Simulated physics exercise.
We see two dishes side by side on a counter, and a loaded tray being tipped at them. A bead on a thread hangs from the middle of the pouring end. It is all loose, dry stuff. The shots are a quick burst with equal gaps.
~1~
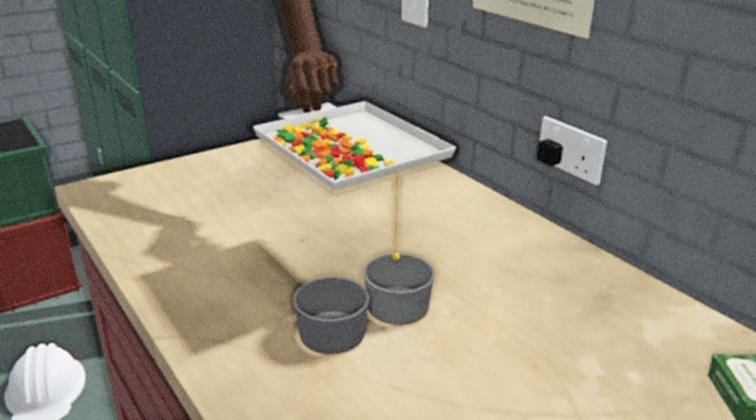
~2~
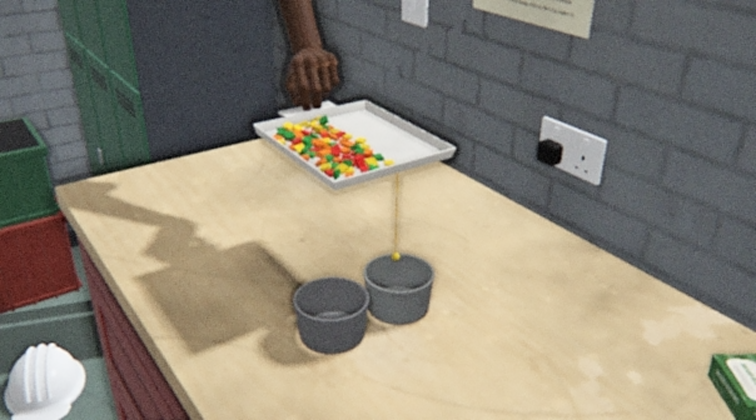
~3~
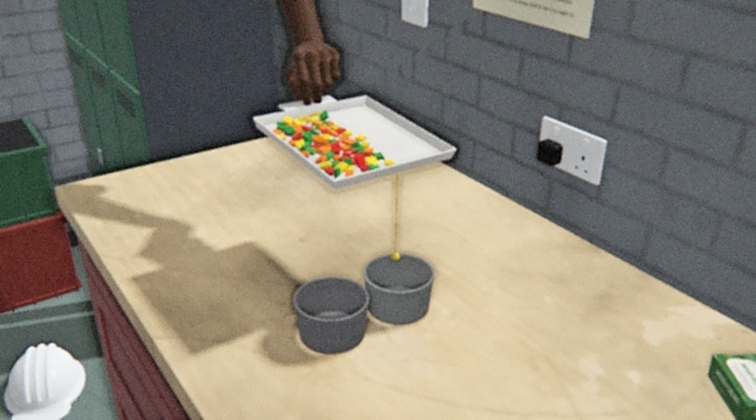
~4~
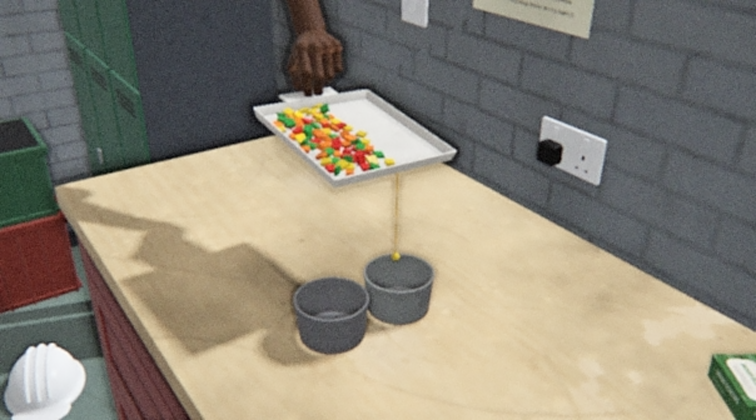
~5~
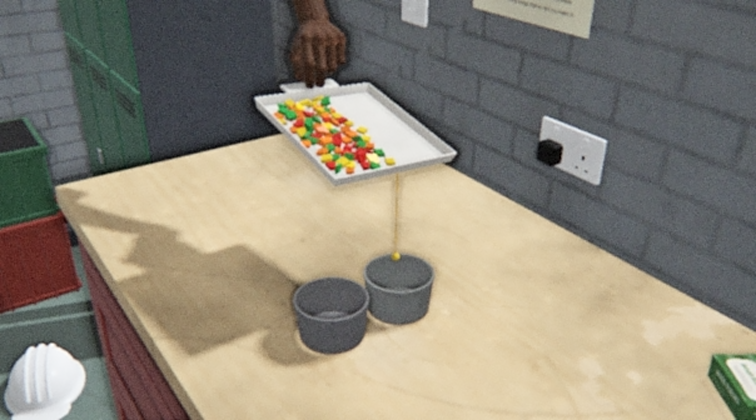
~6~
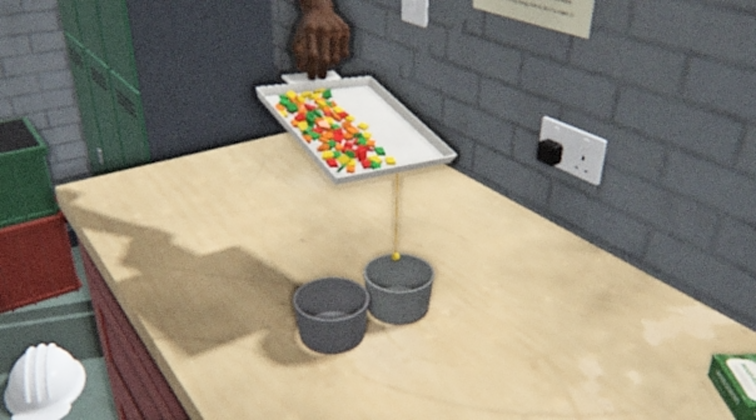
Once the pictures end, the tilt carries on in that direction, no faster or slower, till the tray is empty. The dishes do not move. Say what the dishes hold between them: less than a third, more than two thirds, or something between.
Together they catch less than a third.
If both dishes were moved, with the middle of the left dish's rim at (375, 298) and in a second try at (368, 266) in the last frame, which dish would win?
The first try: The right one. The second: The right one.
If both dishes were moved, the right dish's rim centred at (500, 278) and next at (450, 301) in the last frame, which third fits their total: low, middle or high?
In turn: Under a third; below one third.
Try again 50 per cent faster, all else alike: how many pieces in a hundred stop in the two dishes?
It comes to 20 per cent or so.
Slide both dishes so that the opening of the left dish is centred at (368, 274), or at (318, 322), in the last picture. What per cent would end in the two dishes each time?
In turn 60 and 10 in a hundred.
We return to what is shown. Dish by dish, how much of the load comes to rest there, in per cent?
Left dish: 0 %, right dish: 20 %.
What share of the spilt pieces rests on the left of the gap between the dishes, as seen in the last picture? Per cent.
Close to 0 per cent.
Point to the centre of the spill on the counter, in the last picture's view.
At about (460, 286).
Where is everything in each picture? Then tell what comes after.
Corners of the pouring end at (335, 180) and (452, 147), level; middle of the load at (321, 146), mosaic tiles; left dish at (351, 331); right dish at (419, 303); bead on its thread at (395, 257), in the first frame.
Corners of the pouring end at (335, 180) and (452, 147), level; middle of the load at (321, 145), in the second frame.
Corners of the pouring end at (335, 179) and (452, 149), tipped barely, lowest at the right corner; middle of the load at (321, 142), in the third frame.
Corners of the pouring end at (336, 178) and (452, 150), tipped a little, lowest at the right corner; middle of the load at (321, 136), in the fourth frame.
Corners of the pouring end at (337, 176) and (453, 152), tipped a little, lowest at the right corner; middle of the load at (322, 131), in the fifth frame.
Corners of the pouring end at (338, 175) and (453, 154), tipped clearly, lowest at the right corner; middle of the load at (323, 126); left dish at (351, 331); right dish at (419, 303), in the sixth frame.
Soon after the last picture, tray tipped steeply; nearly all on the tray; a small part in the air.
A little later, tray tipped right over; about half on the tray; a small part in the right dish; about a third outside both; a small part in the air.
Later still, tray tipped past a quarter turn; about a quarter in the right dish; most outside both.
At rest, tray tipped past a quarter turn; none in the left dish; about a quarter in the right dish; most outside both.
